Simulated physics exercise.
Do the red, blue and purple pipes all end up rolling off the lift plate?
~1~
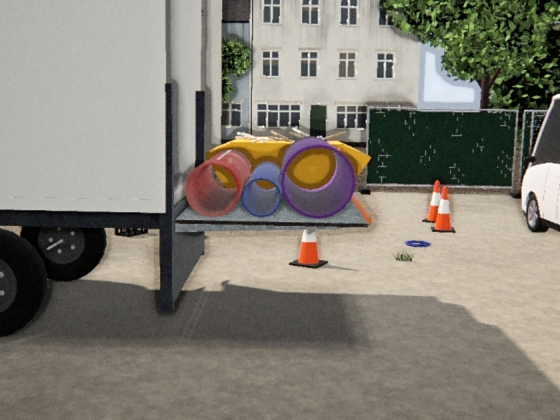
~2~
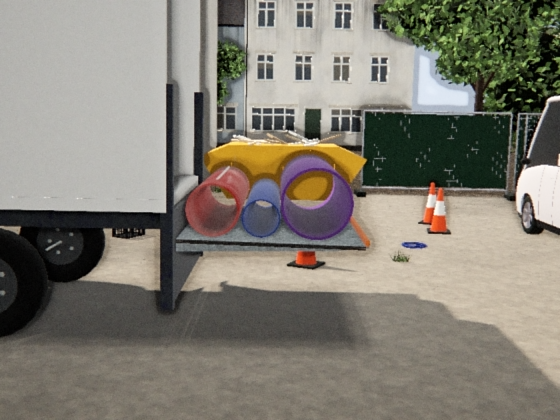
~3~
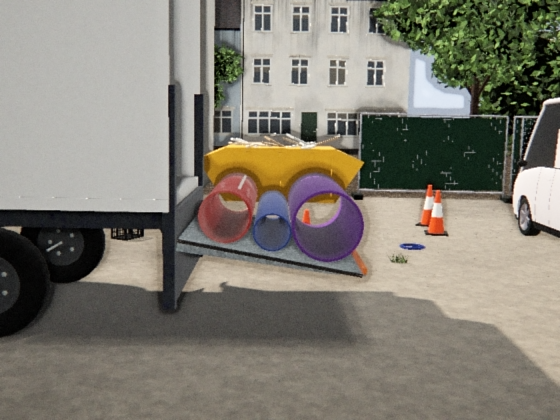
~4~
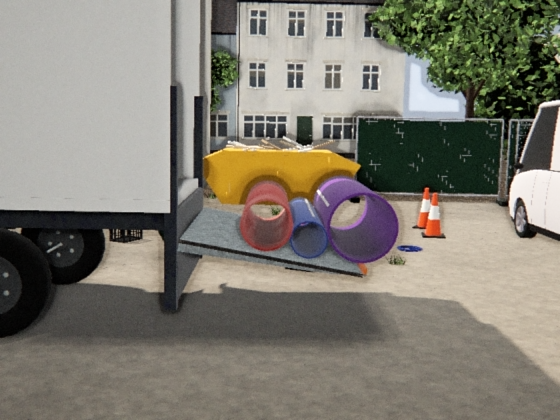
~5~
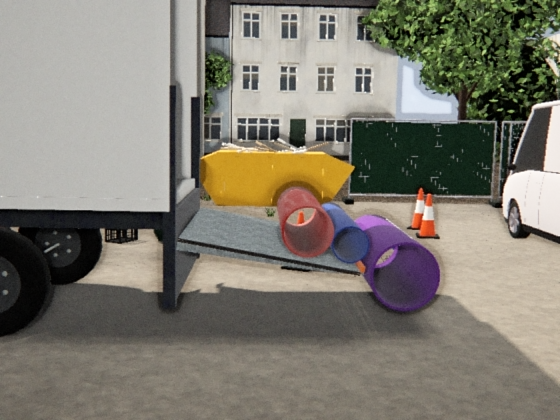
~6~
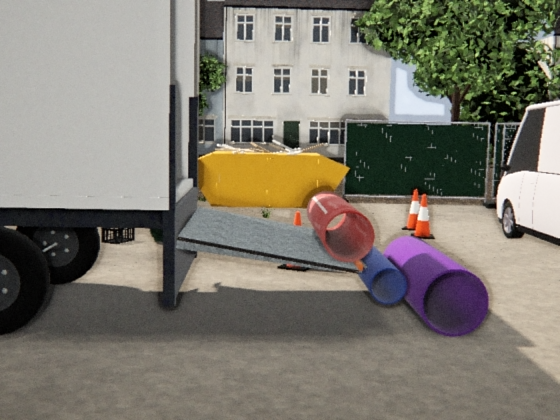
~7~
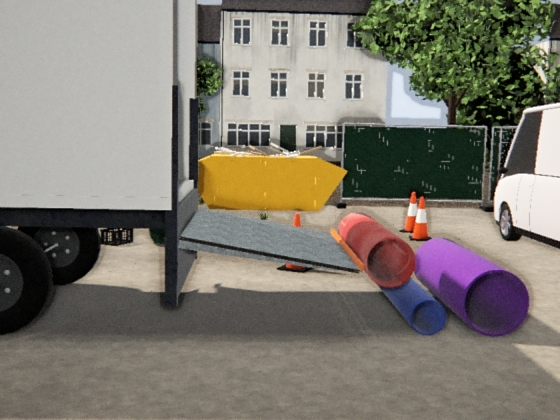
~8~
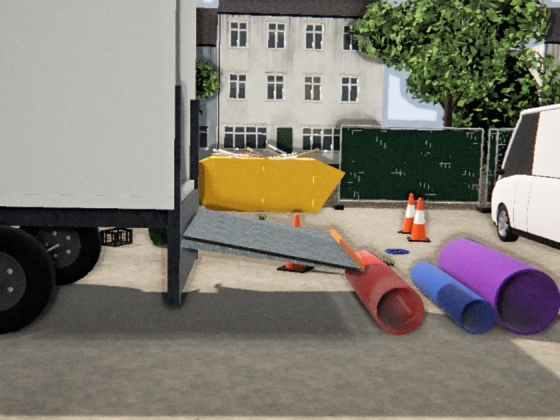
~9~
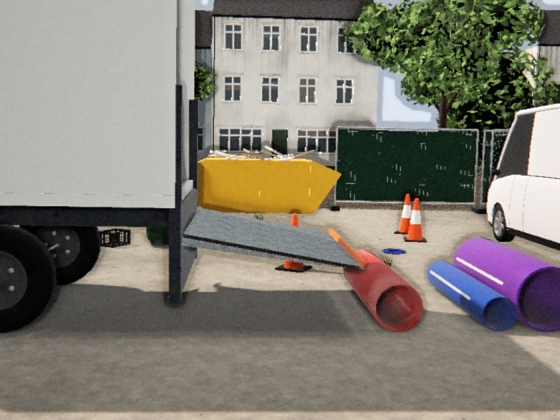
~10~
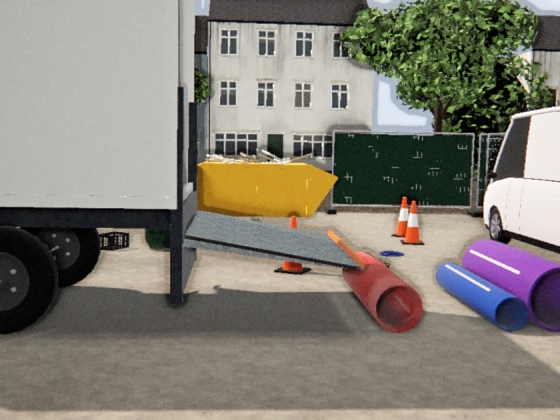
Yes, all three go over the outer edge. The purple pipe drops off first, then the blue and the red, and they end up on the ground.
